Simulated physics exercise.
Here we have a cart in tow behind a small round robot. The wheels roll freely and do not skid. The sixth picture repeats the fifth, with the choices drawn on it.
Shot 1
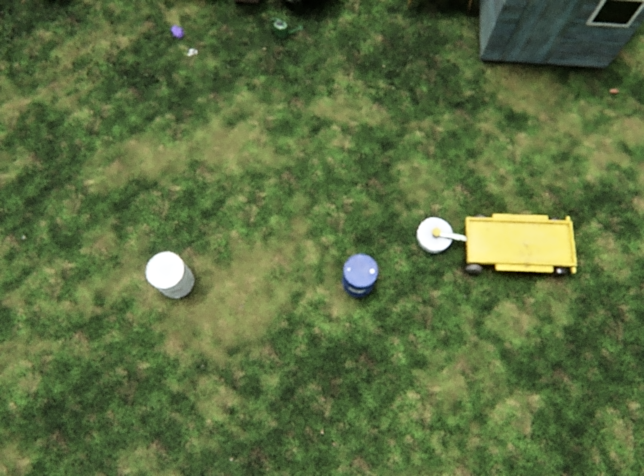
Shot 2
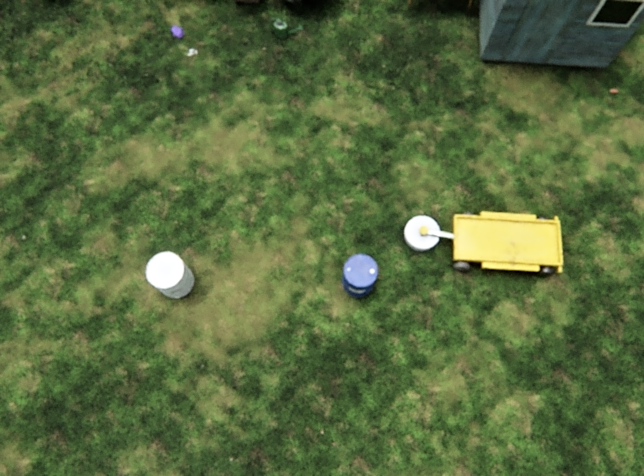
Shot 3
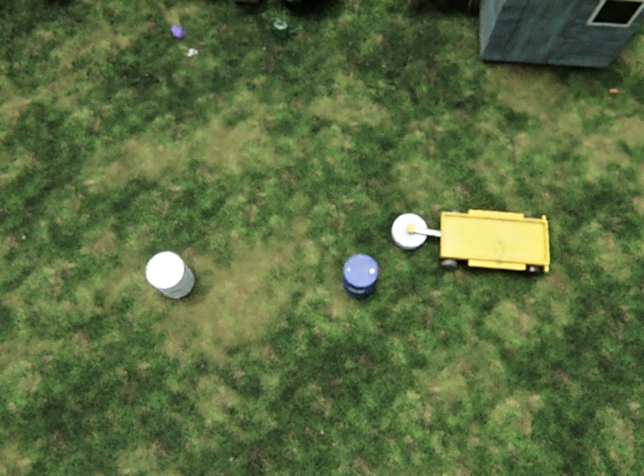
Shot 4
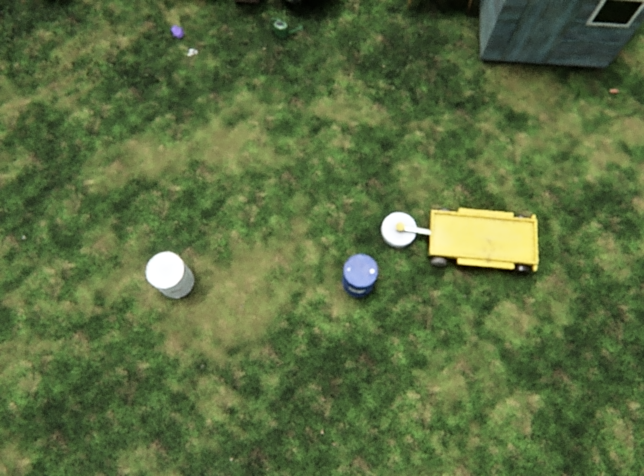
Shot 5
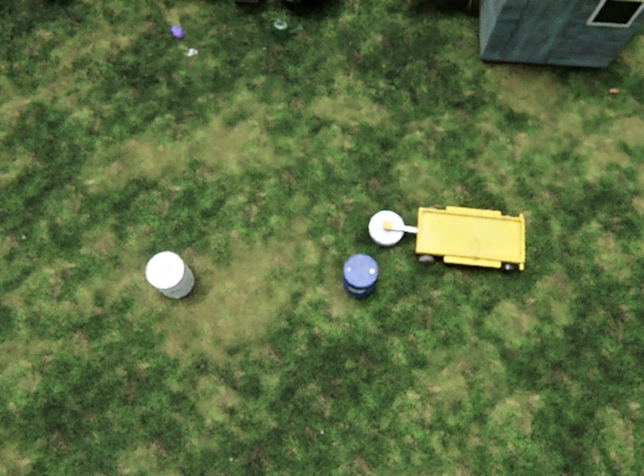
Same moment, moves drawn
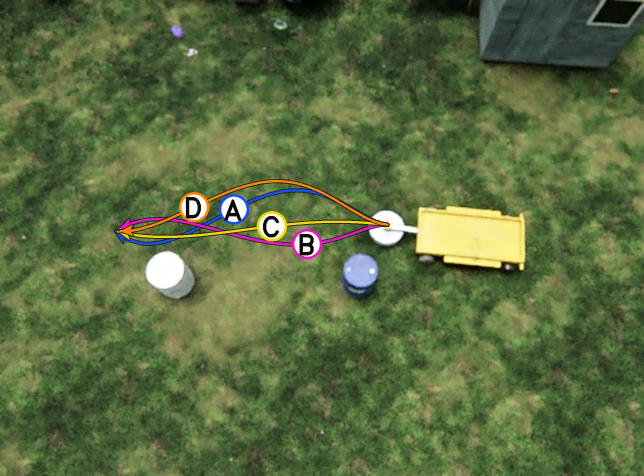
The video shows a grassy yard from above, where a small round white robot tows a yellow cart slowly leftward, drawing near a blue drum, while the blue drum and a white drum farther left stay still.
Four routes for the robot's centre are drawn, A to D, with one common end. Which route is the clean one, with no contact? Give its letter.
Only D clears them all.
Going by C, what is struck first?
First the white drum.
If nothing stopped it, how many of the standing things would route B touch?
One.
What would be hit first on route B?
The blue drum.
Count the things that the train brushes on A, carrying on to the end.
One.
On the marked copy, A from (388, 225) via (251, 201) to (116, 231); B from (388, 225) via (250, 239) to (120, 229); C from (388, 225) via (253, 229) to (118, 232); D from (388, 225) via (259, 183) to (120, 231).
Taking D. A third of the way, robot (297, 187), cart (373, 210).
Two thirds of the way, robot (202, 208), cart (280, 197).
When it is over, robot (119, 234), cart (198, 214); nothing has been touched.
As for the rest, A meets the white drum; B meets the blue drum; C meets the white drum.
